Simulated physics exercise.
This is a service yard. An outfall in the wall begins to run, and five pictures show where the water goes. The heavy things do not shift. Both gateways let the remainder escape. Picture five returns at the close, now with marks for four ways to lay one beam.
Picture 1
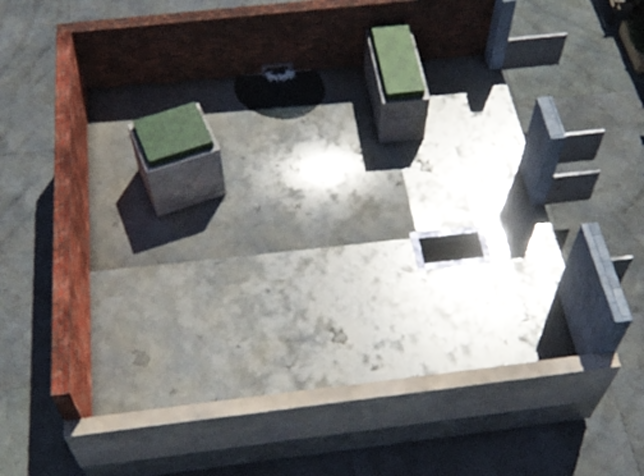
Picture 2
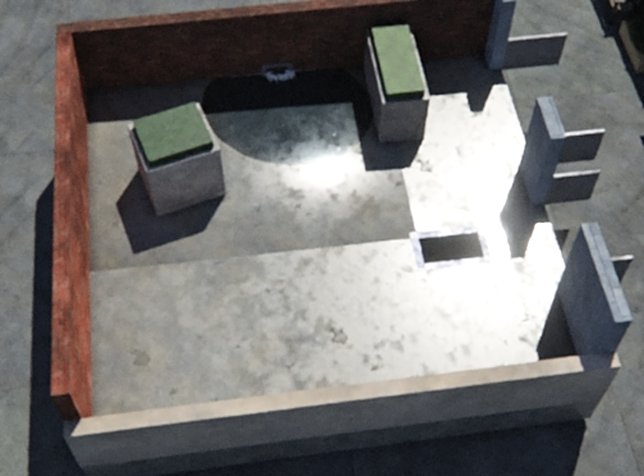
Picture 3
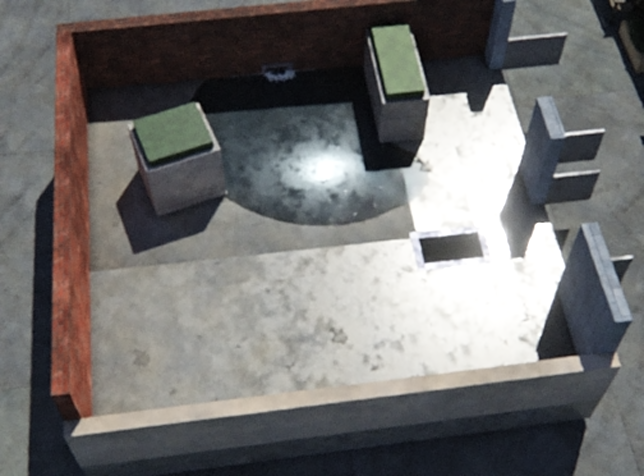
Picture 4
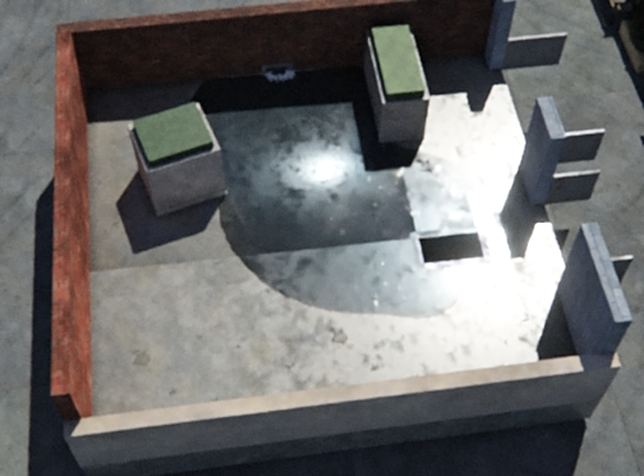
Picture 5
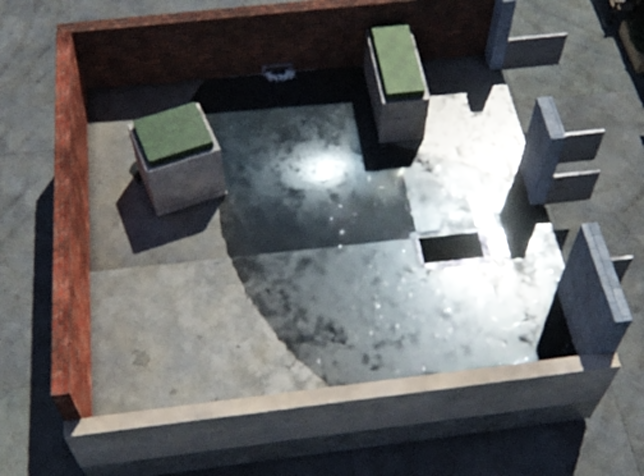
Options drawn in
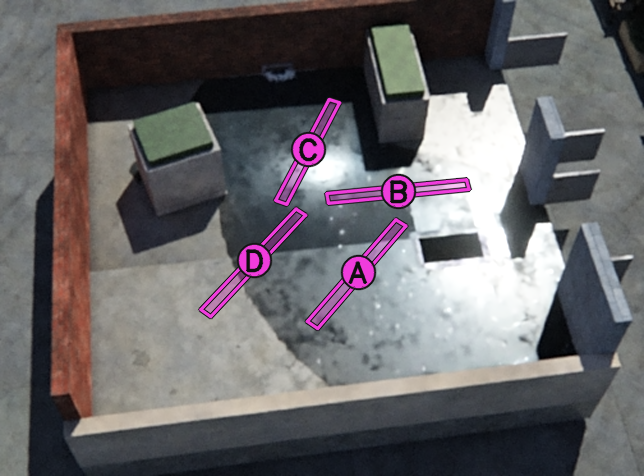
Water spread out from the foot of the back wall in a widening dark, shiny pool, passing between two green-topped blocks, then reached the rectangular opening in the floor and covered much of the yard's right side.
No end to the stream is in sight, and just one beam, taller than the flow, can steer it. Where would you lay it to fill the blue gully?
D is best.
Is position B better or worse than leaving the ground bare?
Worse.
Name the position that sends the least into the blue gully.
That is position B.
On the marked copy, A from (312, 325) to (400, 222); B from (327, 198) to (467, 184); C from (281, 202) to (334, 101); D from (205, 313) to (300, 212).
If A is chosen, about 36 % of the stream runs into the blue gully, about 60 % out by the gates.
If B is chosen, about 19 % of the stream runs into the blue gully, about 80 % out by the gates.
If C is chosen, about 37 % of the stream runs into the blue gully, about 61 % out by the gates.
If D is chosen, about 52 % of the stream runs into the blue gully, about 46 % out by the gates.
